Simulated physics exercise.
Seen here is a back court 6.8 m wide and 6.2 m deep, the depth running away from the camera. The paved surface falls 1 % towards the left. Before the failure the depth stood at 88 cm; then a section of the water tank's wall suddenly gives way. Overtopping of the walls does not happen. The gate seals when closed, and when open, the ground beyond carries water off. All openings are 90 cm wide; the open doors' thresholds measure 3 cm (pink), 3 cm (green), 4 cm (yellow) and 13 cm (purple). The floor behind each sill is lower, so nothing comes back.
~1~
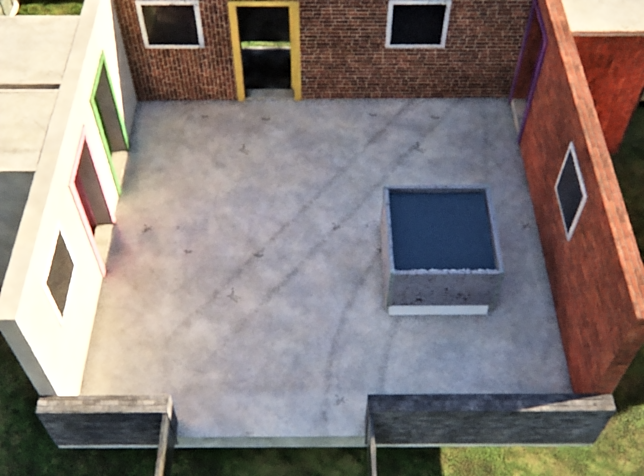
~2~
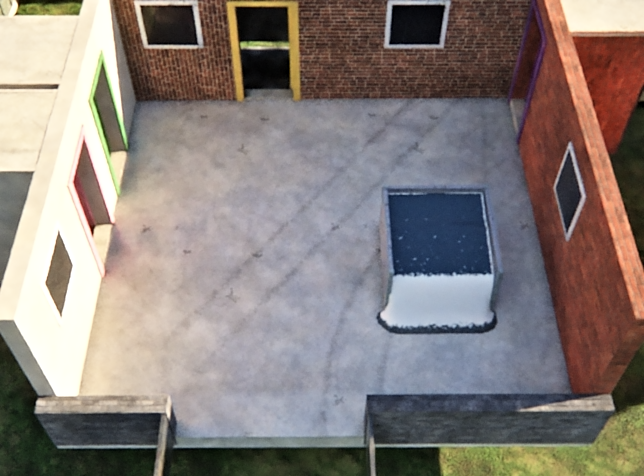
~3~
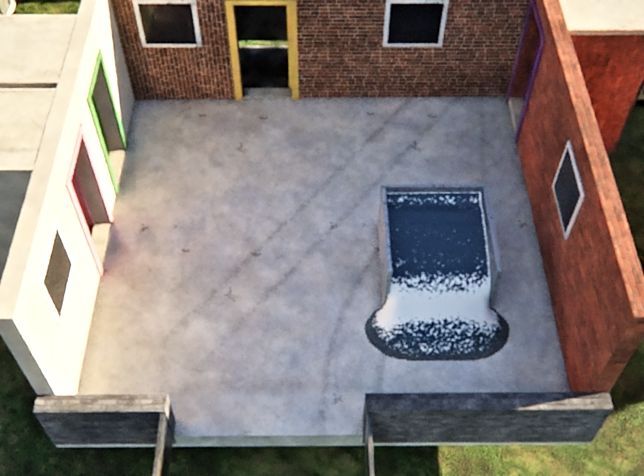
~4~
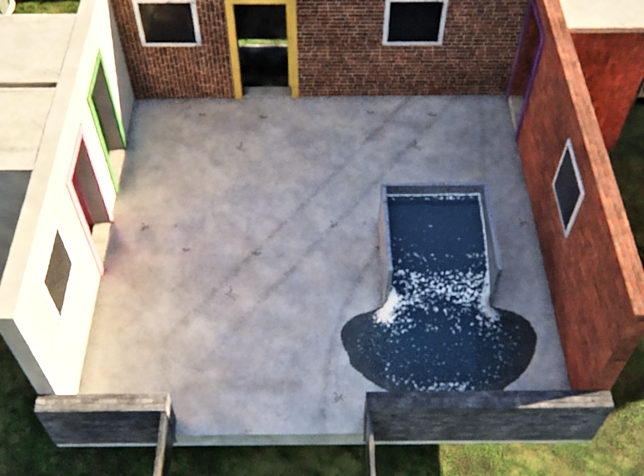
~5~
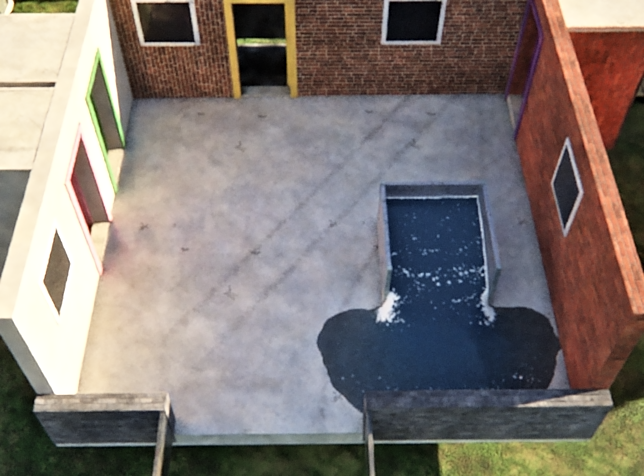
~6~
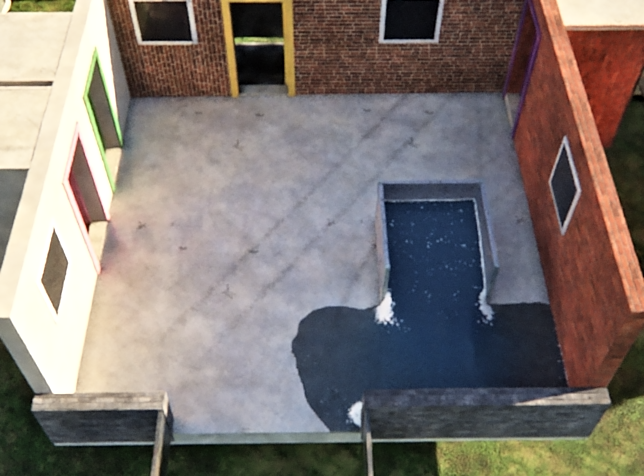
In this clip, the near side of a square water tank in a walled paved court opens, and dark, foaming water pours out, spreading across the floor toward the low front wall and sideways while the tank's level drops.
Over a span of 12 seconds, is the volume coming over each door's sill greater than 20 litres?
The pink door overtops the limit. The green door overtops the limit. The yellow door remains shy of the limit. The purple door remains shy of the limit.
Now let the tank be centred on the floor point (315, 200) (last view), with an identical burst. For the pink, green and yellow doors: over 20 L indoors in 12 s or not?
Well, pink ends up inside the mark, green ends up inside the mark and yellow ends up inside the mark.
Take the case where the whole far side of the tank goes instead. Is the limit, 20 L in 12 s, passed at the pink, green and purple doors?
Then pink exceeds it, green exceeds it, purple exceeds it.
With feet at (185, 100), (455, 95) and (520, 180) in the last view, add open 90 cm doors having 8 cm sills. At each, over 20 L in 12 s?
Note, doorways in listed order: Stays short, goes beyond, stays short.
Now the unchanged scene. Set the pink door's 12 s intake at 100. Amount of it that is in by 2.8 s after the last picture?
I'd put it at about 0 per cent by that point.
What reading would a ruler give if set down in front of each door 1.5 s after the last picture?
Centimetres: Pink 0 / green 0 / yellow 0 / purple 0.
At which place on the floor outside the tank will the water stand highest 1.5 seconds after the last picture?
That would be near pixel (568, 410).
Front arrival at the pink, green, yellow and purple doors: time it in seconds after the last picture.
Arrival: Pink 2.8 s, green 3.6 s, yellow 4.5 s, purple 2.6 s.
Then, 0.7 s after the last picture water covers 15 % of the floor and is deepest (59 cm) near (568, 410); pink door not reached, green door not reached, yellow door not reached, purple door not reached.
Then, 1.5 s after the last picture water covers 25 % of the floor and is deepest (37 cm) near (568, 410); pink door not reached, green door not reached, yellow door not reached, purple door not reached.
Then, 2.8 s after the last picture water covers 50 % of the floor and is deepest (17 cm) near (75, 394); pink door 3 cm at the sill, 0 L in, green door not reached, yellow door not reached, purple door 7 cm at the sill, 0 L in.
Then, 6.3 s after the last picture water covers 80 % of the floor and is deepest (10 cm) near (170, 108); pink door 6 cm at the sill, 18 L in, green door 5 cm at the sill, 1 L in, yellow door 3 cm at the sill, 0 L in, purple door 8 cm at the sill, 7 L in.
Then, 11.3 s after the last picture water covers 85 % of the floor and is deepest (8 cm) near (100, 265); pink door 8 cm at the sill, 38 L in, green door 7 cm at the sill, 56 L in, yellow door 6 cm at the sill, 3 L in, purple door 2 cm at the sill, 7 L in.
